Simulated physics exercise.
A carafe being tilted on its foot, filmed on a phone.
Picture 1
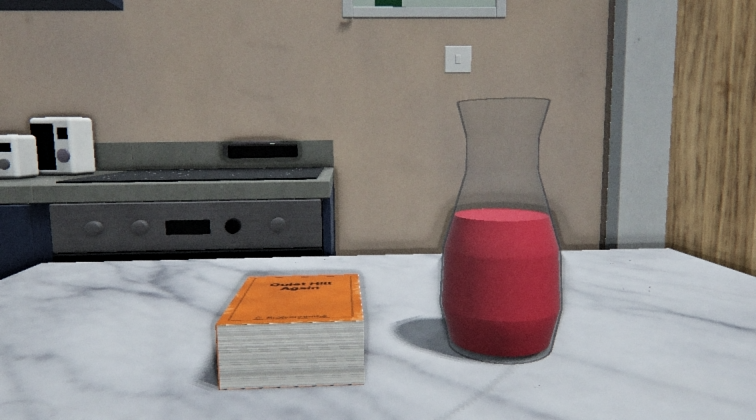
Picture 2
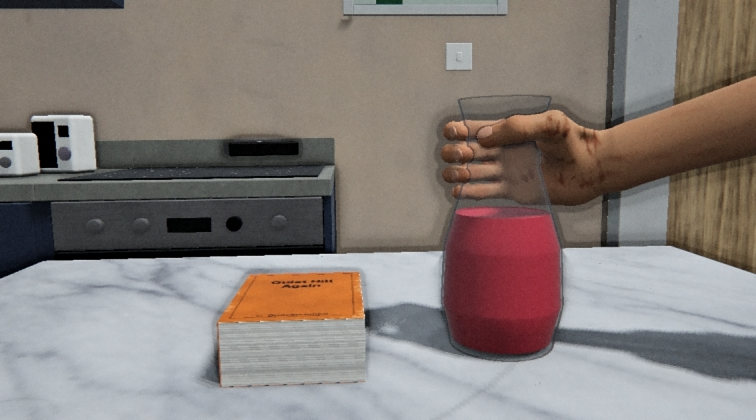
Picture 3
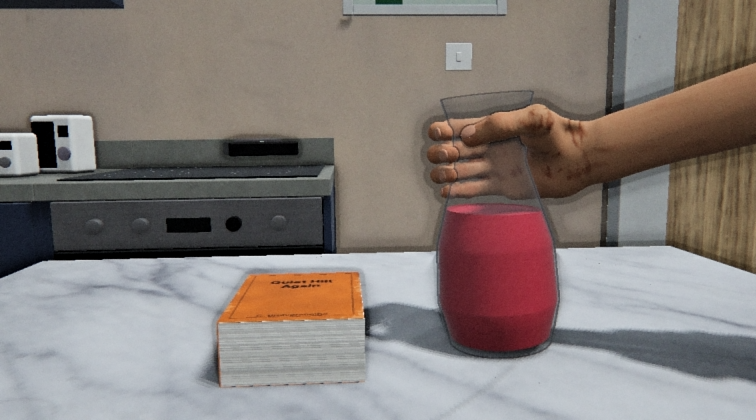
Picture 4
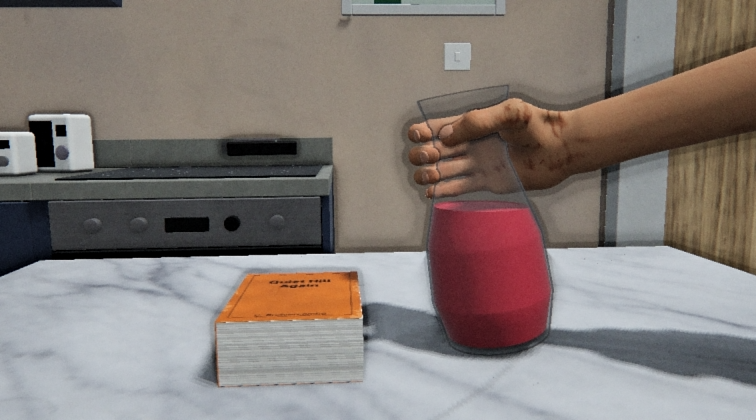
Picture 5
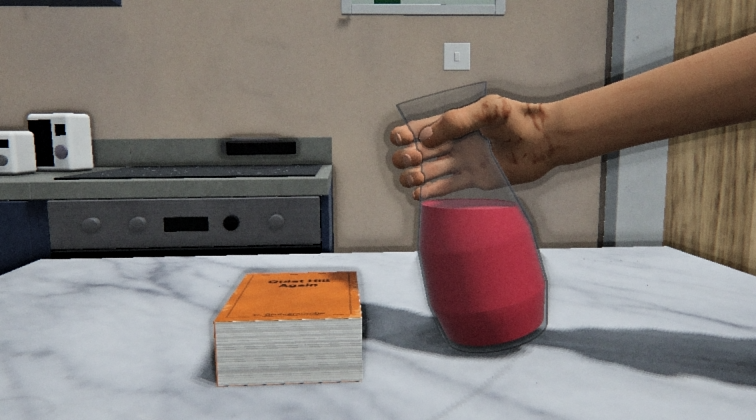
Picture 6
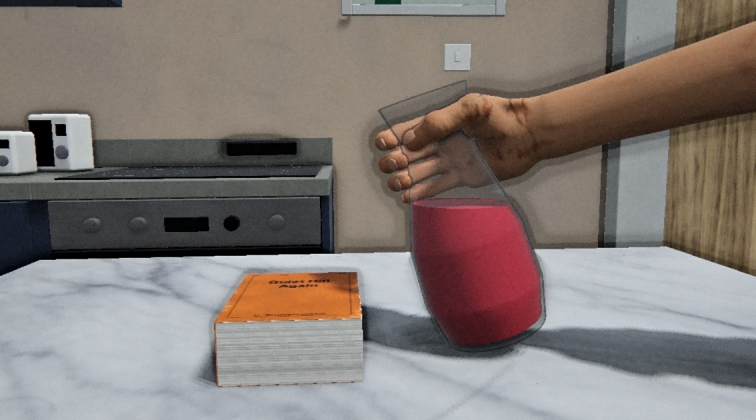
At first, a glass carafe of red liquid, about half full, stands upright on a marble surface to the right of a thick orange book. A hand reaches in from the right and grips its neck, then tilts it steadily leftward, its top leaning towards the book.
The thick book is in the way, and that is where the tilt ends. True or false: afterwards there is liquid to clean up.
False.
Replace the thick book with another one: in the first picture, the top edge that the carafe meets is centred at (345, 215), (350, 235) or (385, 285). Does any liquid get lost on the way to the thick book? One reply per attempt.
In the listed order: Nothing escapes, nothing escapes, nothing escapes.
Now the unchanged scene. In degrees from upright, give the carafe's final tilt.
It ends up leaning roughly 55° from upright.
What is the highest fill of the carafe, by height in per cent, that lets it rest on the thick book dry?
About 75 per cent.
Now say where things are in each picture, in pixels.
In the first picture, it stands upright; carafe (501, 222) about half full.
In the second picture, a hand takes hold; carafe about half full, surface at (502, 213); thick book (300, 321).
In the third picture, it is leaning; carafe (493, 217) about half full.
In the fourth picture, tipping on its foot; carafe about half full, surface at (479, 207); thick book (297, 321).
In the fifth picture, the top moves towards the thick book; carafe (468, 212) about half full.
In the sixth picture, on the way over; carafe about half full, surface at (456, 205); thick book (297, 321).
A moment on, the carafe leans by about 35°; all is still inside.
Further on, the carafe leans by about 50°; all is still inside.
When it is over, the carafe leans by about 55°, against the thick book; all is still inside.
